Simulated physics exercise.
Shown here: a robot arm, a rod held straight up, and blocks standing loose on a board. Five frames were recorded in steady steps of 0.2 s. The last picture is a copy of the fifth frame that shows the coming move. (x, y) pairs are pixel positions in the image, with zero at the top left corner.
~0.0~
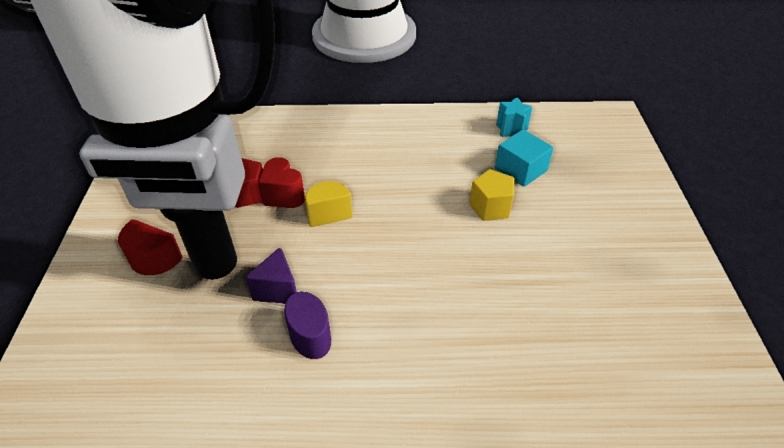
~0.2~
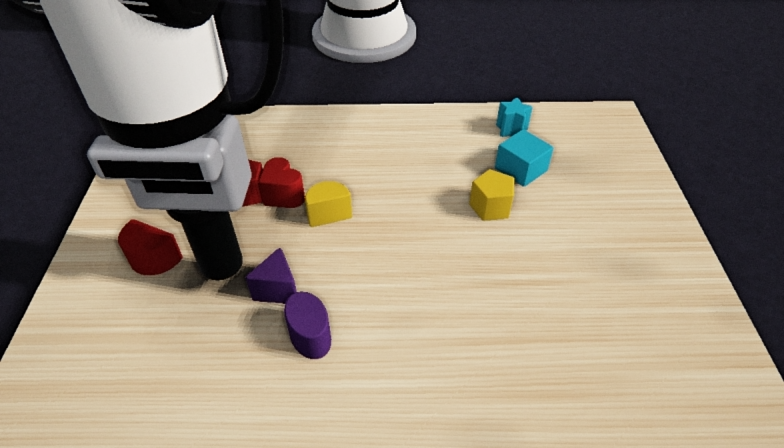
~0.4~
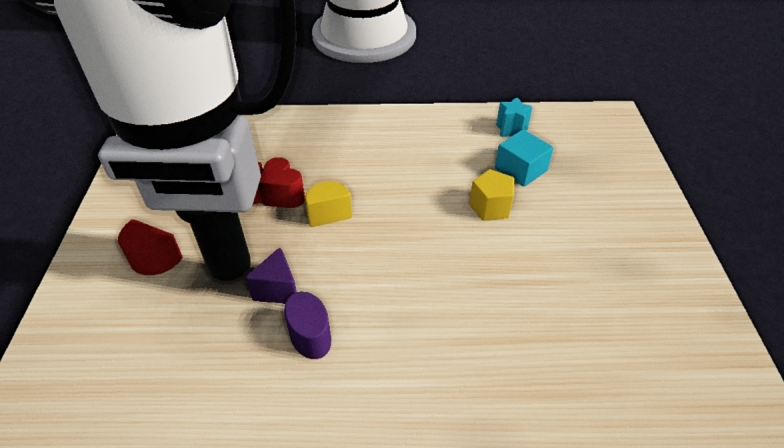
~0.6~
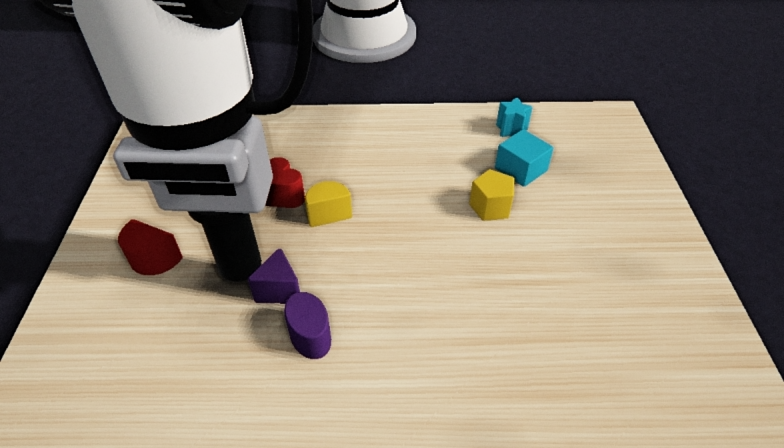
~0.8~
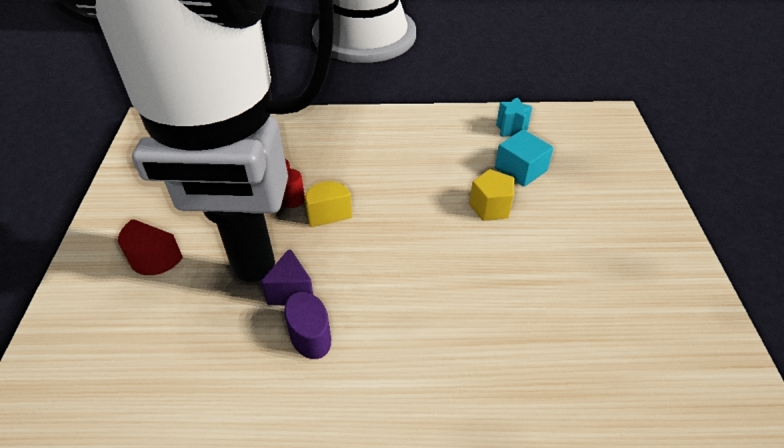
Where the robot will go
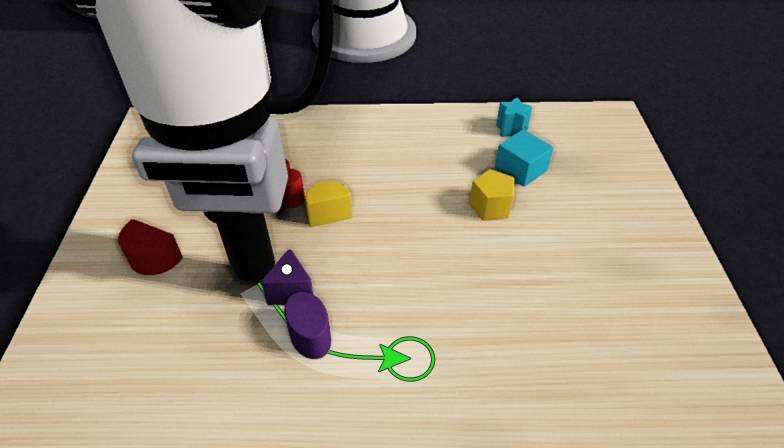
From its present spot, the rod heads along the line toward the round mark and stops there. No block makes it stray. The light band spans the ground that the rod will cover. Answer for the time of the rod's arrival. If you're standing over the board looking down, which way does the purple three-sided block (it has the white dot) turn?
Viewed from the top, it goes anticlockwise.
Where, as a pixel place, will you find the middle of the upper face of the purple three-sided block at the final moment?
Close to (321, 279).
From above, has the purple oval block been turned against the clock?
The answer is no.
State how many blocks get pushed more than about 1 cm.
Number moved: 2.
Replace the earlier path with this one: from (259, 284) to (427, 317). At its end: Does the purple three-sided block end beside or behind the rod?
Final answer: No.
The line goes from (259, 284) by way of (290, 325) and (342, 355) to (410, 358); the dot is on the purple three-sided block.
On the path given first. One third of the way, rod at (288, 310); purple three-sided block at (320, 278), turned 45° anticlockwise; purple oval block at (323, 324), turned 35° clockwise.
Two thirds of the way, rod at (342, 340); purple three-sided block at (321, 279), turned 55° anticlockwise; purple oval block at (378, 357), turned 50° clockwise.
At the end, rod at (411, 343); purple three-sided block at (321, 279), turned 55° anticlockwise; purple oval block at (424, 378), turned 120° clockwise.
